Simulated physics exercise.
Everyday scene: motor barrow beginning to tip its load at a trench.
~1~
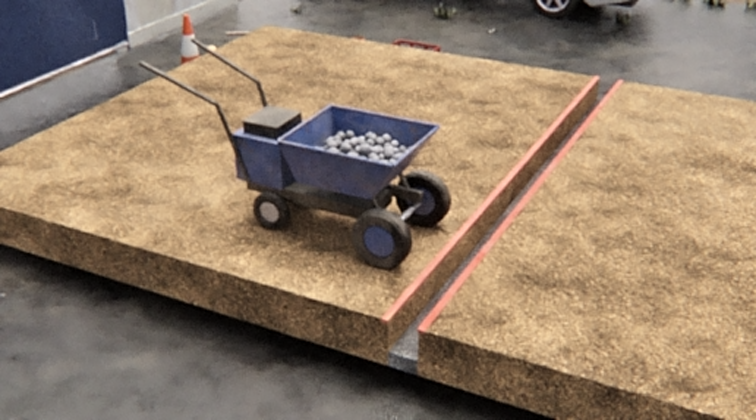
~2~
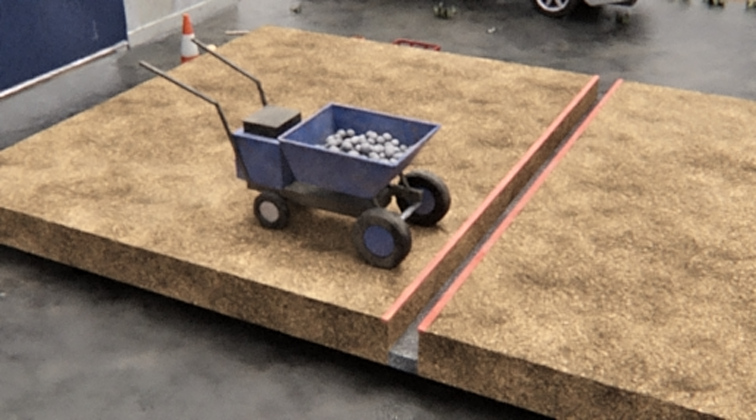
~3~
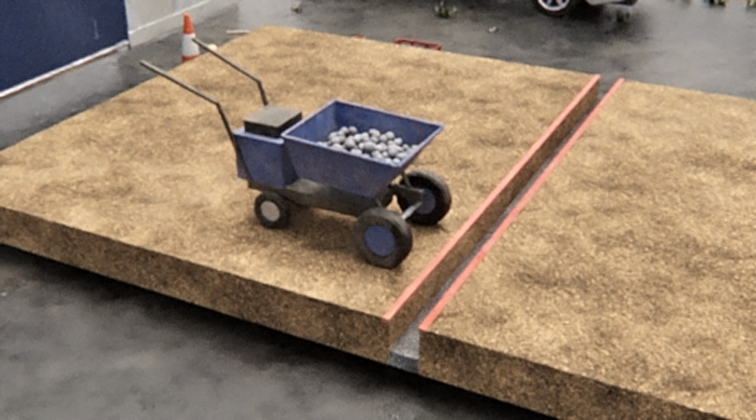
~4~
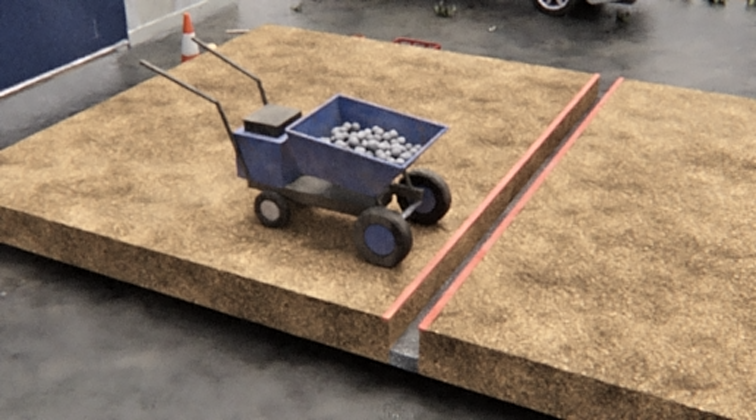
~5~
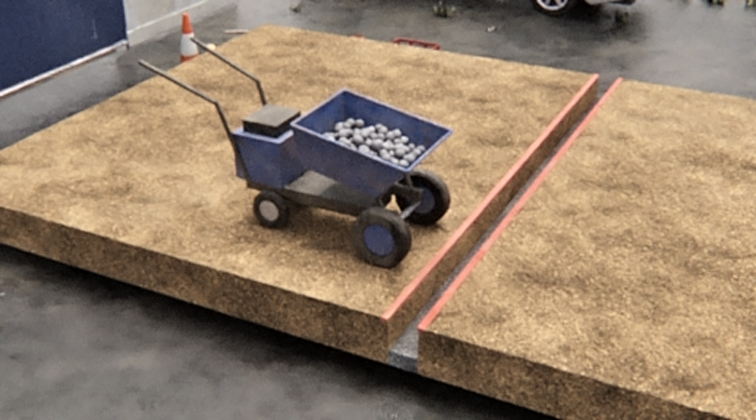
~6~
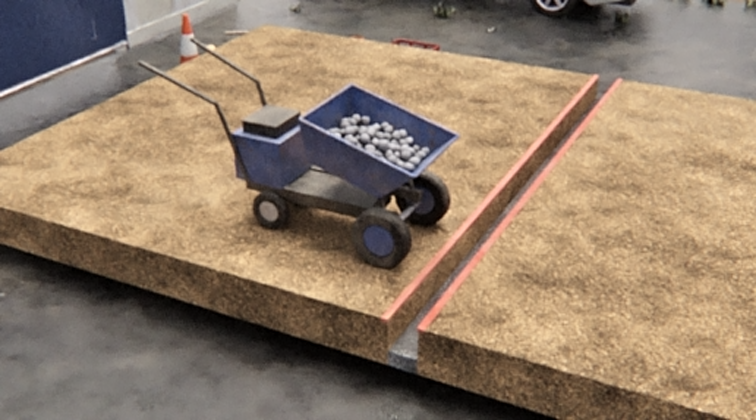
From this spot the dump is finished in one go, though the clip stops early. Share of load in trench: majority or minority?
The trench is going to take short of half of it.
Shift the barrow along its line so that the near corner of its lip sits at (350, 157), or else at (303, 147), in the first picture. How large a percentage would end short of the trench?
That comes to some 0 in a hundred for the first try and some 70 in a hundred for the second.
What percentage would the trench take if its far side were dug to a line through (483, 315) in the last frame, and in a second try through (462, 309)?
70 % and 30 %, give or take.
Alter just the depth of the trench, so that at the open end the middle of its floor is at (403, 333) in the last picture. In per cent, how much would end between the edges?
Something close to 0 per cent.
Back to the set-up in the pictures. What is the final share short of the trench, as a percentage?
About 0 %.
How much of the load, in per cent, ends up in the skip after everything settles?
5 per cent, roughly.
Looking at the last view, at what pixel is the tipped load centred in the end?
(516, 267).
Just after the last frame, skip tipped steeply; every one in the skip.
A moment on, skip tipped right over; the larger part in the skip; about a tenth beyond it; just a few falling.
Further on, skip tipped right over; about a tenth in the skip; the larger part beyond it.
When it is over, skip tipped right over; just a few in the skip; just a few in or heaped over the trench; almost all beyond it.
